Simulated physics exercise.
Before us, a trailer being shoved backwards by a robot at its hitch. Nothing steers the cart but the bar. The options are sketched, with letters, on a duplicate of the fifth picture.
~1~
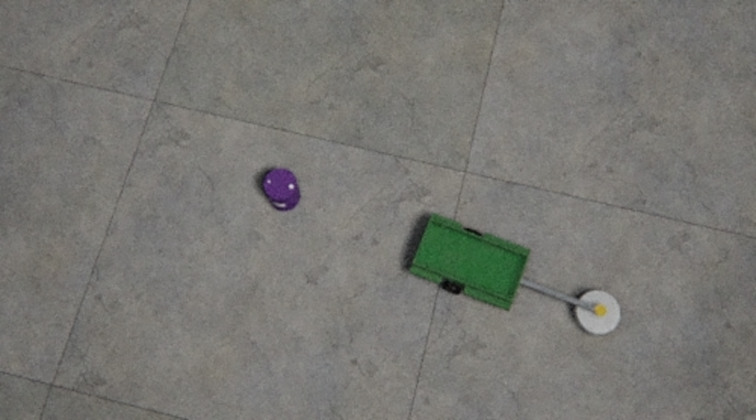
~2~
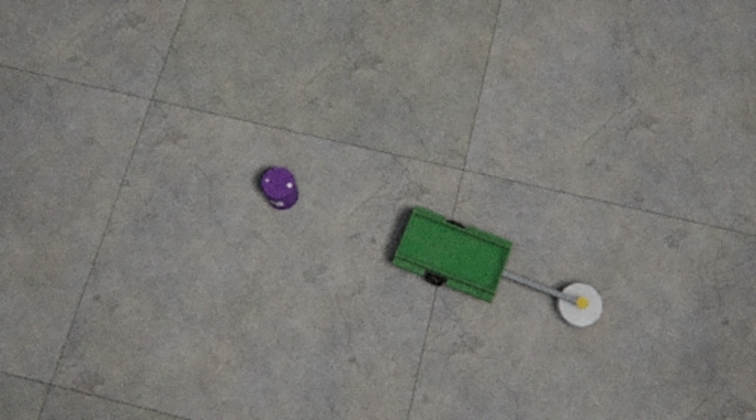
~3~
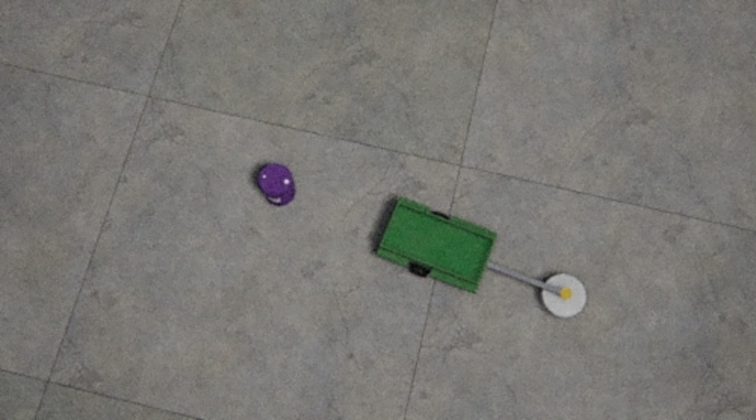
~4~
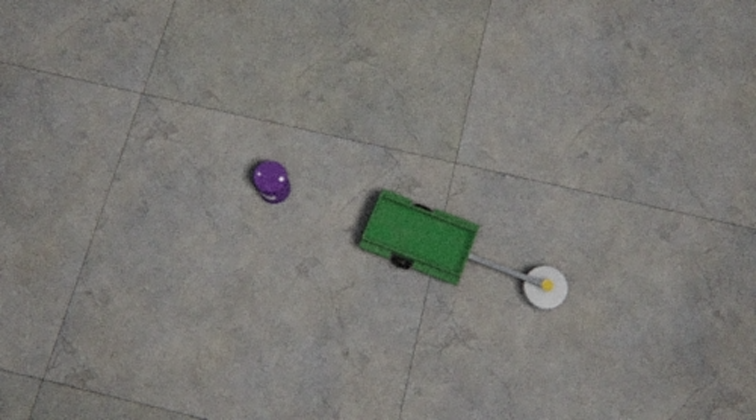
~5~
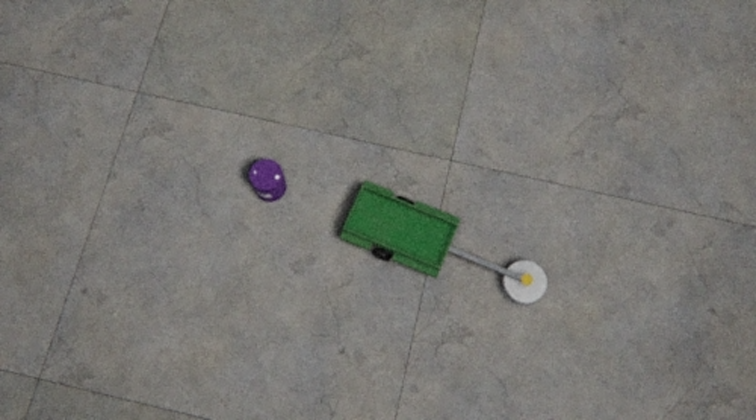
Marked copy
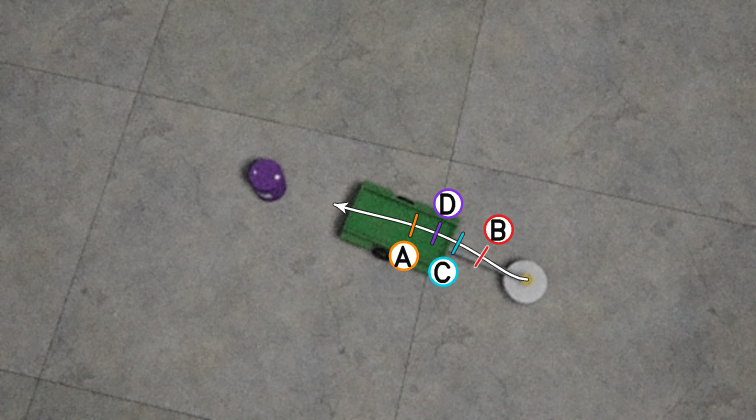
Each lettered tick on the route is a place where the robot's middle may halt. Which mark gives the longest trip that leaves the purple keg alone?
Mark B.
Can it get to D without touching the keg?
For that mark, no.
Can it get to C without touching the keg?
No.
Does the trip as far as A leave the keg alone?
No.
On the marked copy, A at (414, 225); B at (481, 257); C at (458, 243); D at (436, 233); the route from (527, 280) via (434, 232) to (335, 204).
With B. Early on, robot (507, 276), cart (384, 221).
Further on, robot (493, 268), cart (370, 215).
At the end, robot (480, 259), cart (355, 209); nothing has been touched.
As for the rest, A is too far, the keg has been hit; C is too far, the keg has been hit; D is too far, the keg has been hit.
